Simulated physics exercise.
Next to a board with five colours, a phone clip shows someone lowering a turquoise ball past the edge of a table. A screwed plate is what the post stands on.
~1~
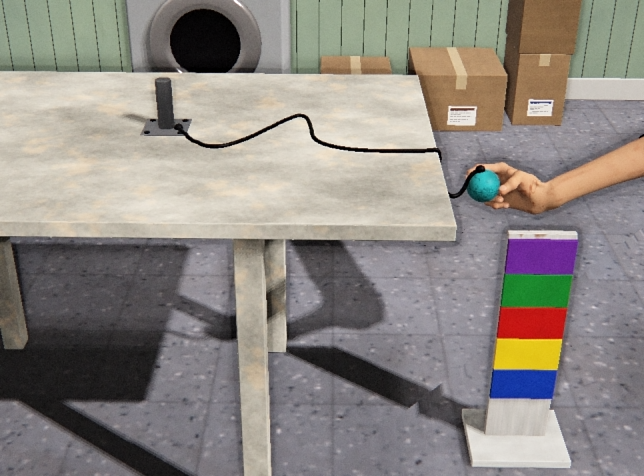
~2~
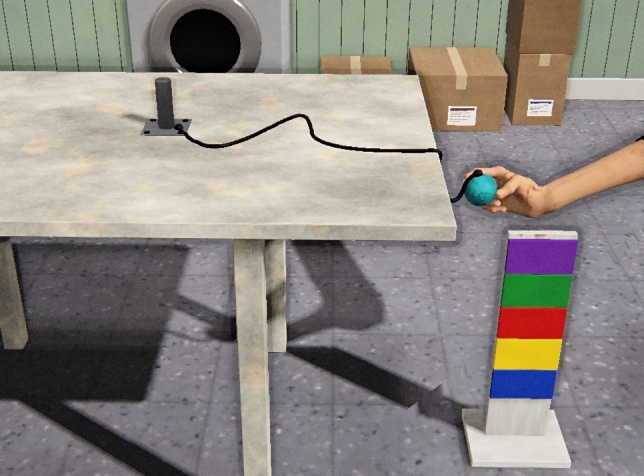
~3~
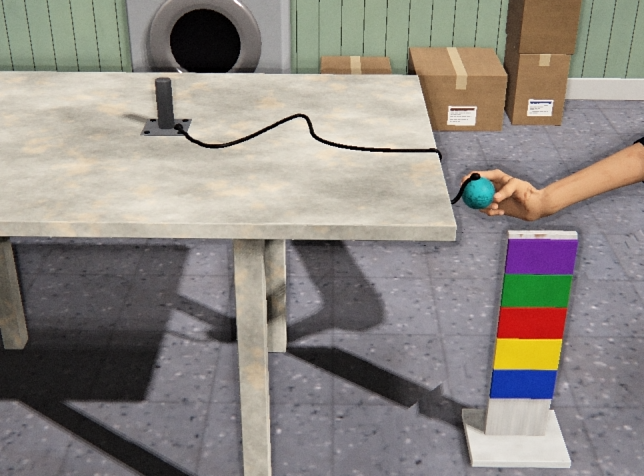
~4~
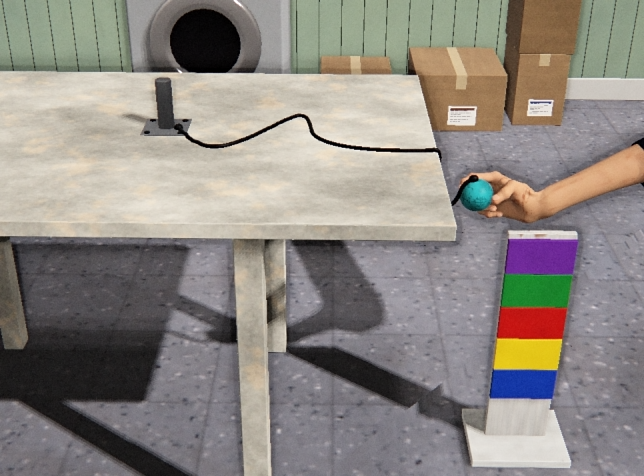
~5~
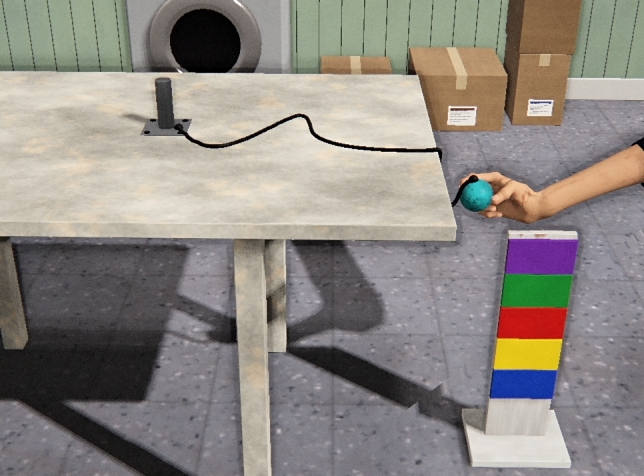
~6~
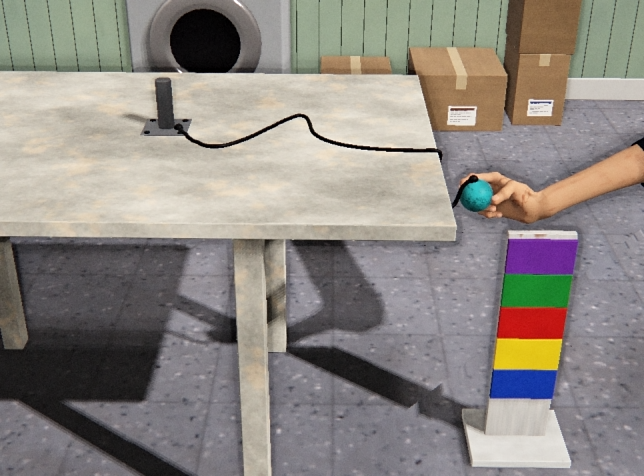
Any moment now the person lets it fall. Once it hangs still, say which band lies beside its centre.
It is the yellow band.
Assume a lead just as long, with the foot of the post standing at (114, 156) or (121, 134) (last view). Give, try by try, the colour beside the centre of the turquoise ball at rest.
In turn, red and then red.
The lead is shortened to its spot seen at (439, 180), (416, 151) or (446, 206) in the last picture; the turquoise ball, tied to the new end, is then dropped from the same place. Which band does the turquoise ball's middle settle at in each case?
In the order given, it comes out as green; purple; red.
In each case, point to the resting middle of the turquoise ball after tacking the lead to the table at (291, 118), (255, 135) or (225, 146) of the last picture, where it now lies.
(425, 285), (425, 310), (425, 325).
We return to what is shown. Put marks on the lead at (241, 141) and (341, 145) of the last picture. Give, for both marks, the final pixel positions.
In that view they reach (276, 129) and (432, 159).
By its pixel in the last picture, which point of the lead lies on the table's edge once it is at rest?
It's the piece you see at (321, 138).
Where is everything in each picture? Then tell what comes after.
In the first picture, turquoise ball (483, 185); purple (541, 258); green (537, 292); red (532, 324); yellow (528, 356); blue (523, 385).
In the second picture, turquoise ball (480, 190); lead through (194, 141) (263, 131) (310, 125) (353, 149) (438, 160).
In the third picture, turquoise ball (478, 193).
In the fourth picture, turquoise ball (476, 195); lead through (194, 141) (263, 131) (310, 125) (356, 148) (438, 164).
In the fifth picture, turquoise ball (476, 195).
In the sixth picture, turquoise ball (476, 195); lead through (194, 141) (263, 131) (310, 125) (359, 148) (438, 166).
Soon after, ball near (423, 331); level with yellow.
After that, ball near (414, 332); level with yellow.
In the end, ball near (418, 337); level with yellow. Its middle rests at the yellow band.
